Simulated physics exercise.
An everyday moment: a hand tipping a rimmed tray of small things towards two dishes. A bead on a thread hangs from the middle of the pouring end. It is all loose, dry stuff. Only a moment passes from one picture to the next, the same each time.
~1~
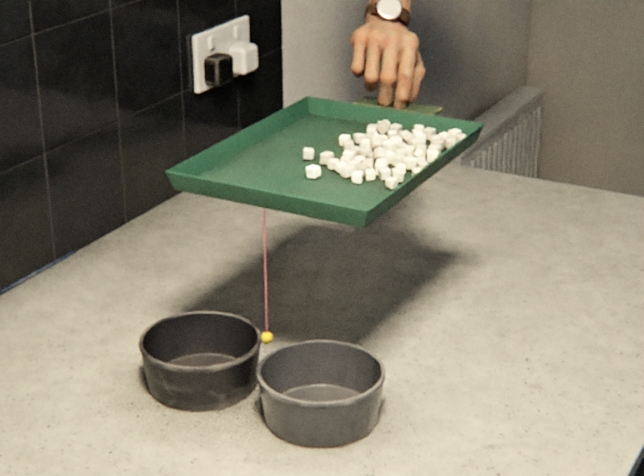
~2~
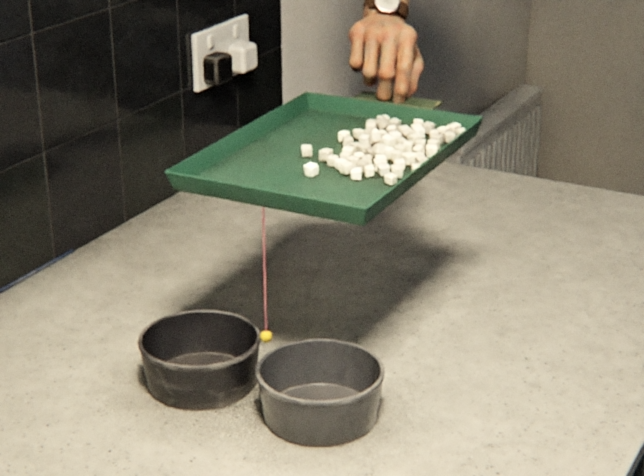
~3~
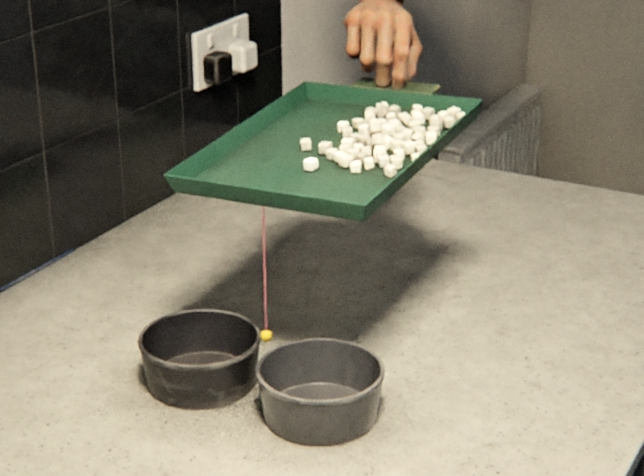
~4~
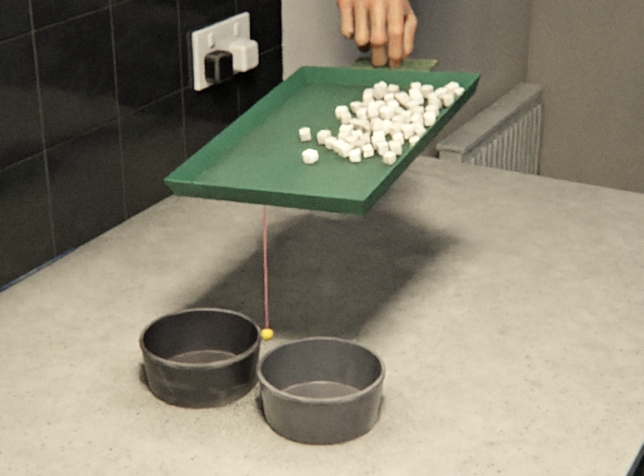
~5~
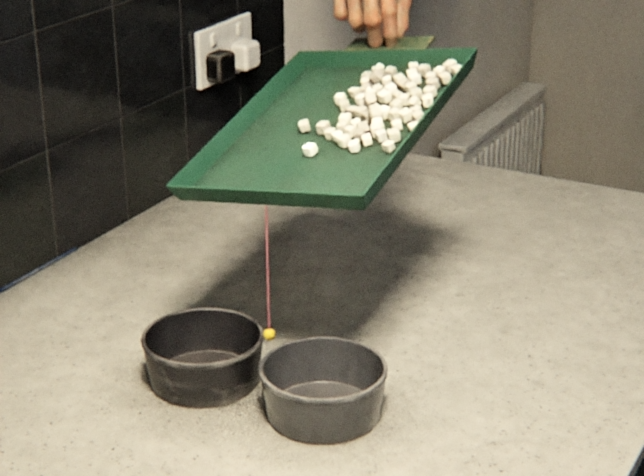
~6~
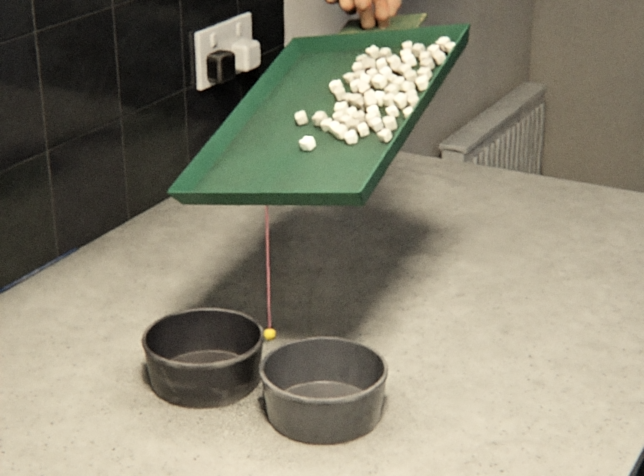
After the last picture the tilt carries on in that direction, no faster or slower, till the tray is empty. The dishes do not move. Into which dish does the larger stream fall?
The left-hand dish gets more.
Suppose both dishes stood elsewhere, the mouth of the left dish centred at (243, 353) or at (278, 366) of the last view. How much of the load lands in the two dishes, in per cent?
First some 20, then 0 per cent.
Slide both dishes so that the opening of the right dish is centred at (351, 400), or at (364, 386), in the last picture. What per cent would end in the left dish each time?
Roughly 20 per cent, and 30 per cent.
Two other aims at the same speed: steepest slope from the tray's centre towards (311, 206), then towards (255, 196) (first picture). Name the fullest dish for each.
At the first place right, at the second left.
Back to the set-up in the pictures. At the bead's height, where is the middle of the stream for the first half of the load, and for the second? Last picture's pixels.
Around (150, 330) and then (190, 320).
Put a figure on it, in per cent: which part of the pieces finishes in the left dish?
It comes to 70 per cent or so.
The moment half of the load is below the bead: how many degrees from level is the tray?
At about 85°.
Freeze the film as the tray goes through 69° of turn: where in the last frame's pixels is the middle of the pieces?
Near (194, 214).
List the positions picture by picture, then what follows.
Corners of the pouring end near (174, 170) and (364, 207), level; middle of the load near (380, 154), sugar cubes; left dish near (168, 383); right dish near (291, 418); bead on its thread near (267, 338), in the first picture.
Corners of the pouring end near (173, 170) and (363, 205), level; middle of the load near (379, 150), in the second picture.
Corners of the pouring end near (172, 173) and (362, 201), tipped barely, lowest at the left corner; middle of the load near (378, 140), in the third picture.
Corners of the pouring end near (172, 177) and (360, 196), tipped a little, lowest at the left corner; middle of the load near (377, 125), in the fourth picture.
Corners of the pouring end near (174, 183) and (360, 191), tipped clearly, lowest at the left corner; middle of the load near (376, 110), in the fifth picture.
Corners of the pouring end near (175, 188) and (357, 188), tipped clearly, lowest at the left corner; middle of the load near (371, 97); left dish near (171, 380); right dish near (294, 415), in the sixth picture.
Shortly afterwards, tray tipped steeply; near two thirds on the tray; near a third in the air.
Next, tray tipped past a quarter turn; near half in the left dish; near a third outside both; a little in the air.
Some moments later, tray tipped past a quarter turn; near two thirds in the left dish; near a third outside both.
In the end, tray tipped past a quarter turn; none at all in the right dish; near two thirds in the left dish; near a third outside both.
